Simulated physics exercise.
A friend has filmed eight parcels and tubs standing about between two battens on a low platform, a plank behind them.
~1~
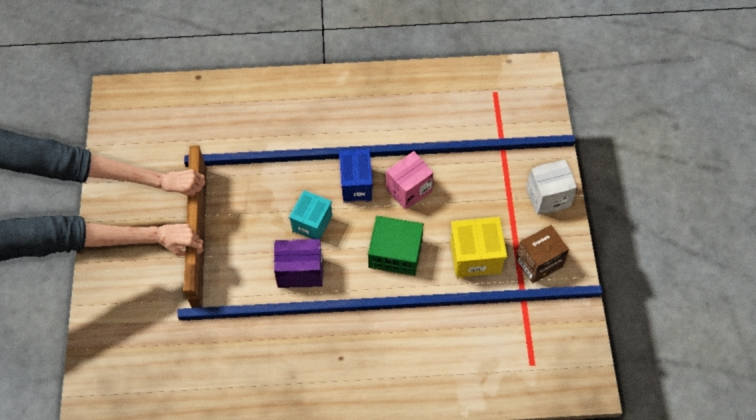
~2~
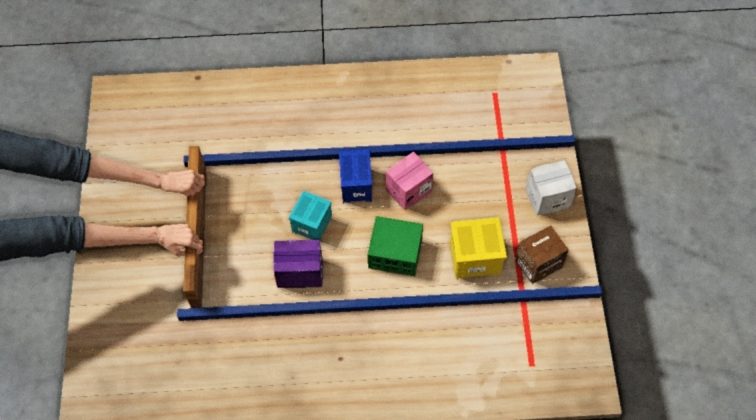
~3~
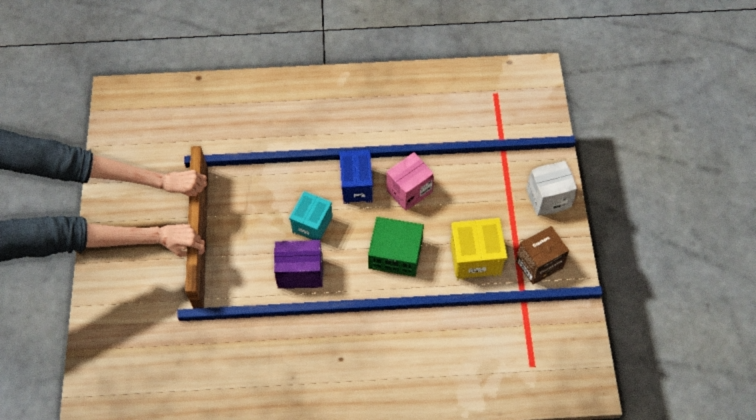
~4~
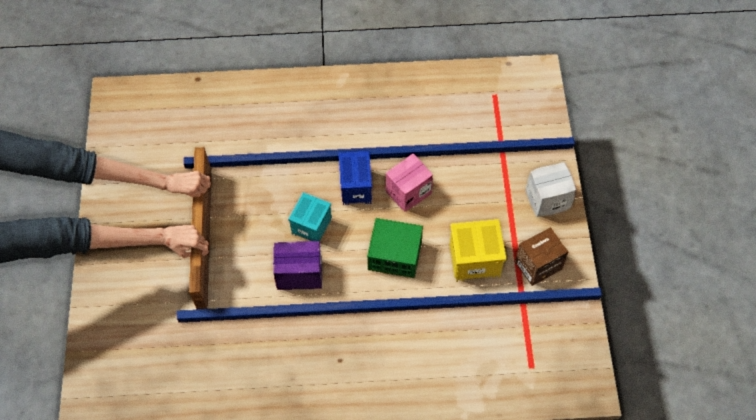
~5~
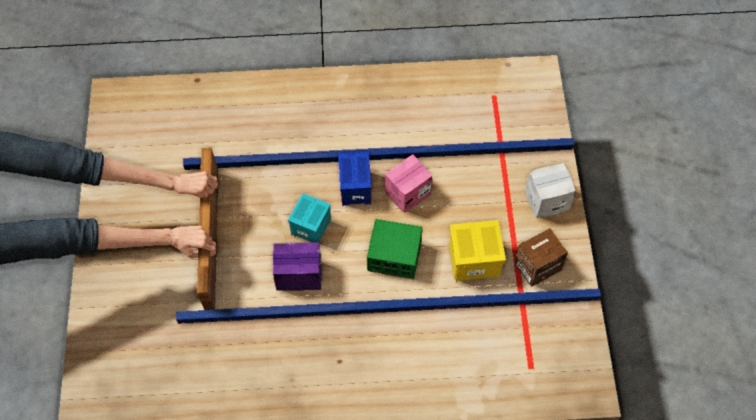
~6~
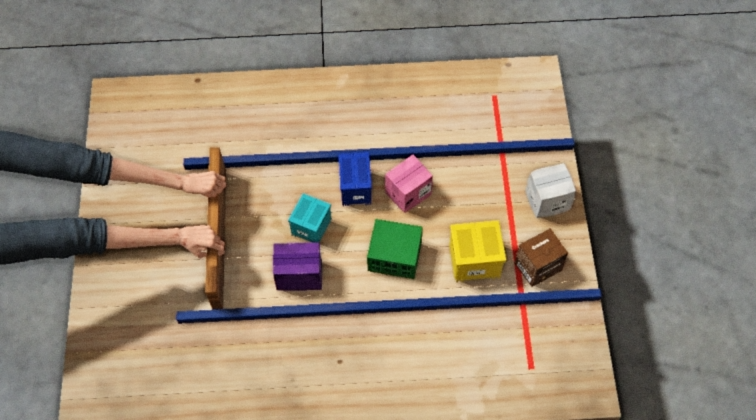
To begin with, two hands grip a wooden plank at the left end of two blue battens, with eight coloured boxes standing between them and a red line crossing near the right. The hands then slide the plank slowly a short way right, touching none of the boxes, which stay still.
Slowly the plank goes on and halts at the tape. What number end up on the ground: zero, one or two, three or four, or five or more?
Outcome: The number that fall off is three or four.
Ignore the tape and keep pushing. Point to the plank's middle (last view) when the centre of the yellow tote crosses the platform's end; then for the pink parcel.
Its middle is around (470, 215) and around (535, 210).
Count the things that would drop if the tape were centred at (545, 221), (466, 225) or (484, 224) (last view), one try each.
The counts: 5, 1 and 2.
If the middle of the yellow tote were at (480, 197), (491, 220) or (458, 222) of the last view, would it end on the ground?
In turn it drops off; is lost; is lost.
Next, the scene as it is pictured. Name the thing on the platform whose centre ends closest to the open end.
Foremost is the green crate.
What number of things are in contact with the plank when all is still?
That makes 3.
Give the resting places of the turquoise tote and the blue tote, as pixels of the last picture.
Near (527, 203) and (523, 170).
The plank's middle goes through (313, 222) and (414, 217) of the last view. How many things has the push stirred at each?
By then 2, and 7.
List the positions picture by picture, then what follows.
In the first picture, white parcel (551, 188); brown box (542, 255); yellow tote (477, 249); plank (196, 226); tape (513, 219).
In the second picture, brown box (541, 255); green crate (395, 246).
In the third picture, yellow tote (477, 250); pink parcel (410, 182).
In the fourth picture, white parcel (551, 190); turquoise tote (311, 219).
In the fifth picture, brown box (541, 258); purple parcel (298, 267).
In the sixth picture, white parcel (550, 191); brown box (541, 258); yellow tote (476, 252); plank (216, 227); tape (512, 222).
Early on, none off yet; white parcel at rest near (550, 191); brown box at rest near (541, 258); yellow tote at rest near (476, 252).
A while later, none off yet; white parcel at rest near (550, 191); brown box travelled a little near (555, 260); yellow tote travelled about its own width near (506, 253).
Further along, none off yet; white parcel at rest near (550, 191); brown box leaning well over near (631, 277); yellow tote travelled well along near (581, 253).
Finally, the number that fall off is three or four; lost, yellow tote, brown box and white parcel.
